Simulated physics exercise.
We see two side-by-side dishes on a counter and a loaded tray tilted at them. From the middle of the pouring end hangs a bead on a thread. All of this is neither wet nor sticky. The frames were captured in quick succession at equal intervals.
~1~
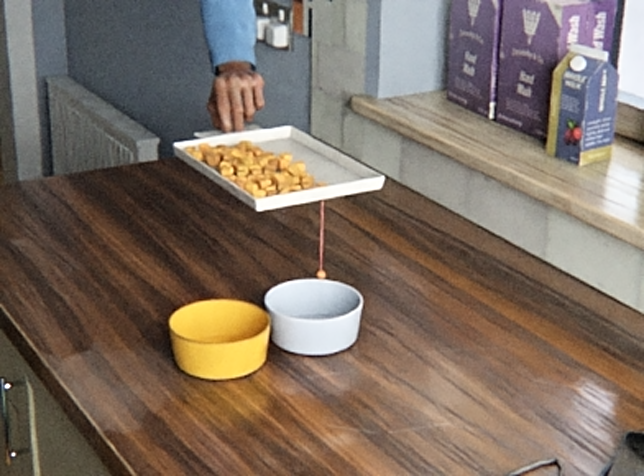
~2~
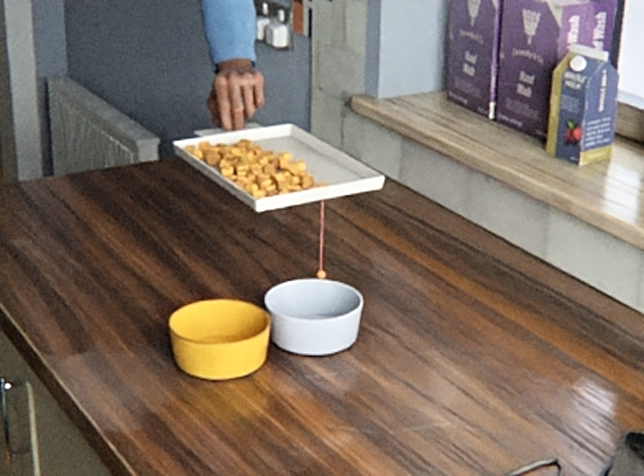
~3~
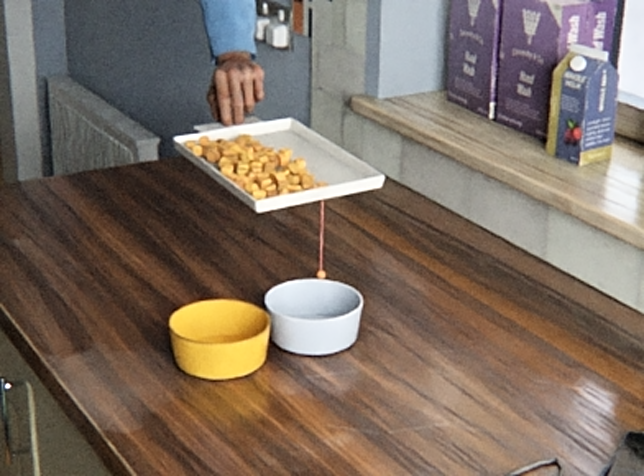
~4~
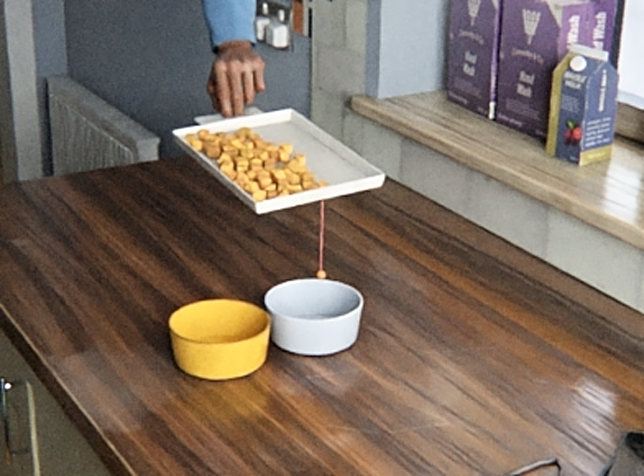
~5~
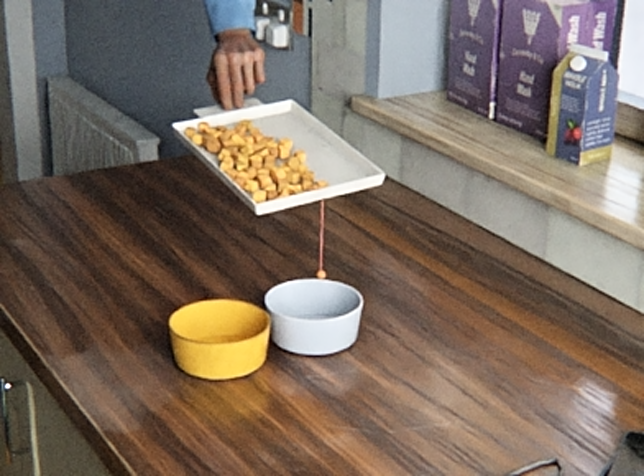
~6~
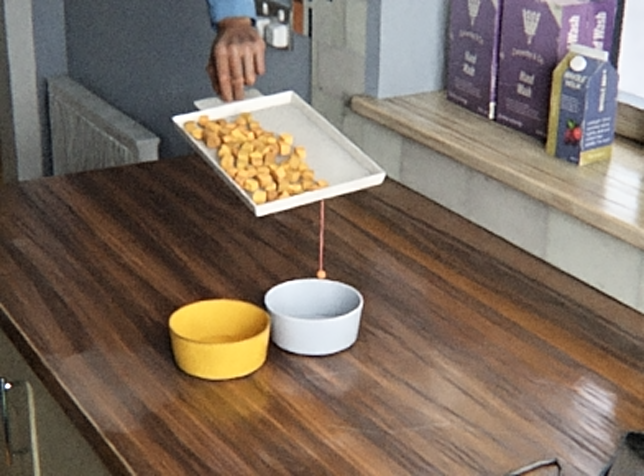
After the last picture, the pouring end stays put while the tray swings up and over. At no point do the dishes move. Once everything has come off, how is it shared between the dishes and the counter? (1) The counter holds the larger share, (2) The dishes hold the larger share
Option 2: The dishes hold the larger share.
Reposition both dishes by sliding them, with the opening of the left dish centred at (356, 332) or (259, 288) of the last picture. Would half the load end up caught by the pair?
At place one a lesser share; at place two a lesser share.
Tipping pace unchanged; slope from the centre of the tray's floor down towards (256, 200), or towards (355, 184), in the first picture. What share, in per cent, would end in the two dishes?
Shares: 60 %, then 0 %.
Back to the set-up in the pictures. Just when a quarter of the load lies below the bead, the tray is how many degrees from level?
The tilt then is about 105°.
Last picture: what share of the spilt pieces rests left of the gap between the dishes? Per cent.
Roughly 40 in a hundred.
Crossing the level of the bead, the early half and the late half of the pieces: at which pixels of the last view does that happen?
The first part passes (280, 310); everything after passes (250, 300).
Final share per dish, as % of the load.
I'd say some 50 in a hundred wind up in the left dish, and some 30 in a hundred in the right.
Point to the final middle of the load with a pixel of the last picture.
The centre settles at about (238, 352).
Just after the last frame, tray tipped steeply; every one on the tray.
A moment on, tray tipped right over; every one on the tray.
Further on, tray tipped past a quarter turn; roughly half in the left dish; roughly a quarter in the right dish; roughly a quarter outside both.
When it is over, tray tipped past a quarter turn; roughly half in the left dish; roughly a quarter in the right dish; roughly a quarter outside both.
